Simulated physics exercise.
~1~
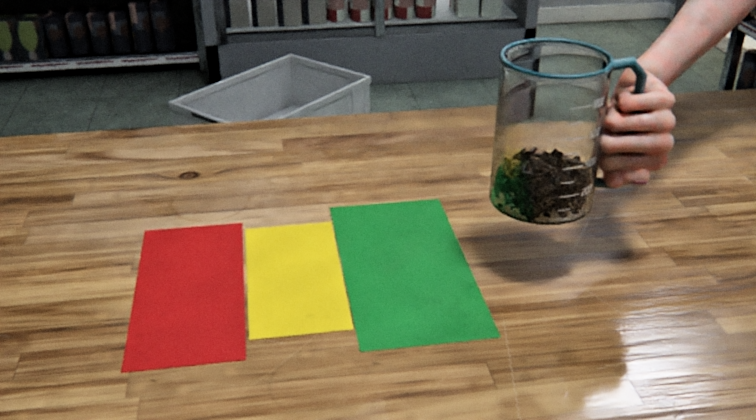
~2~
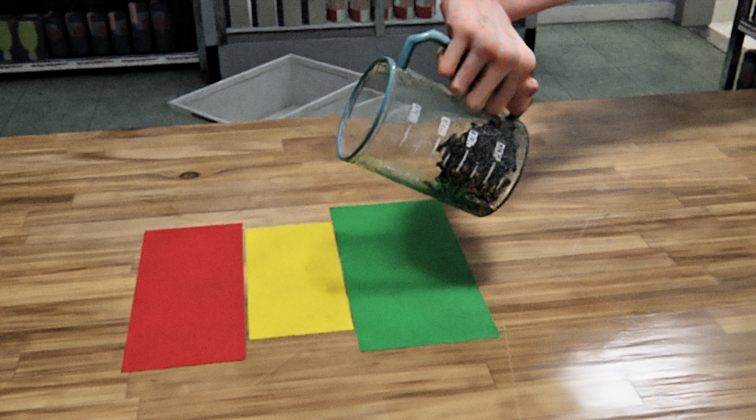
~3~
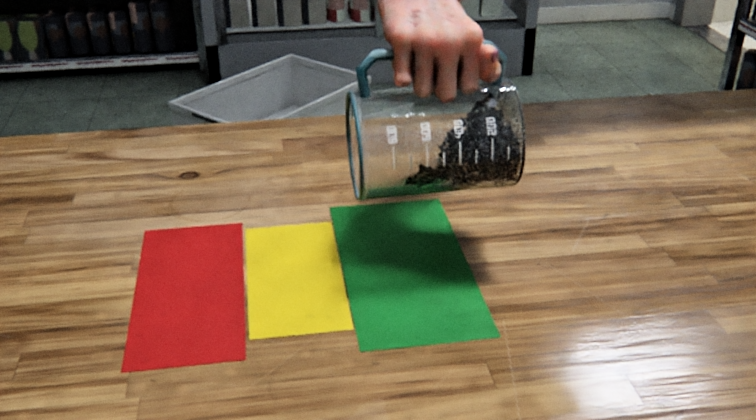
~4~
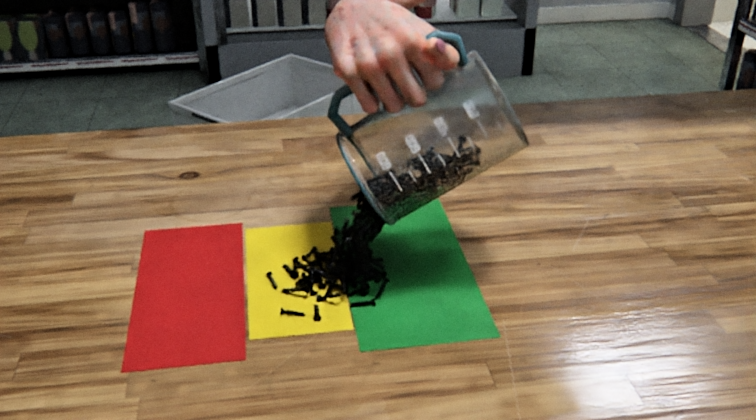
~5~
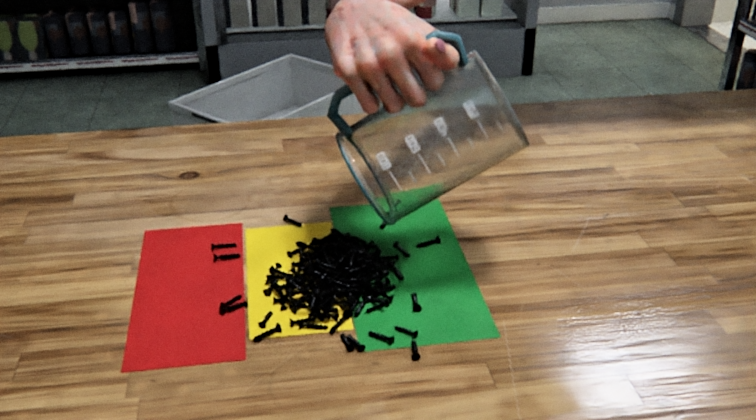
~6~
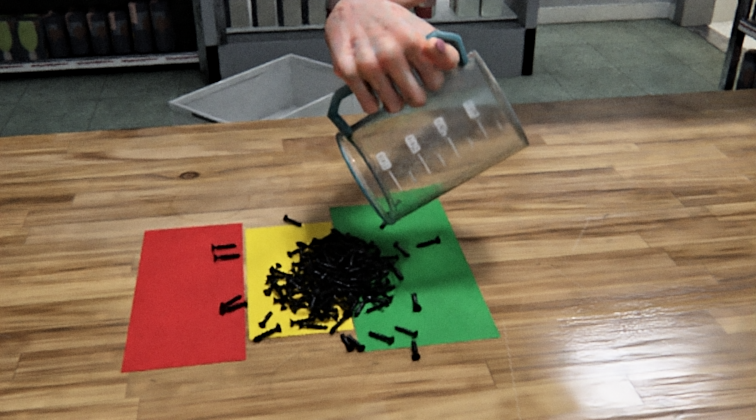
A hand tips a clear jug, pouring black screws mostly onto the yellow and green mats.
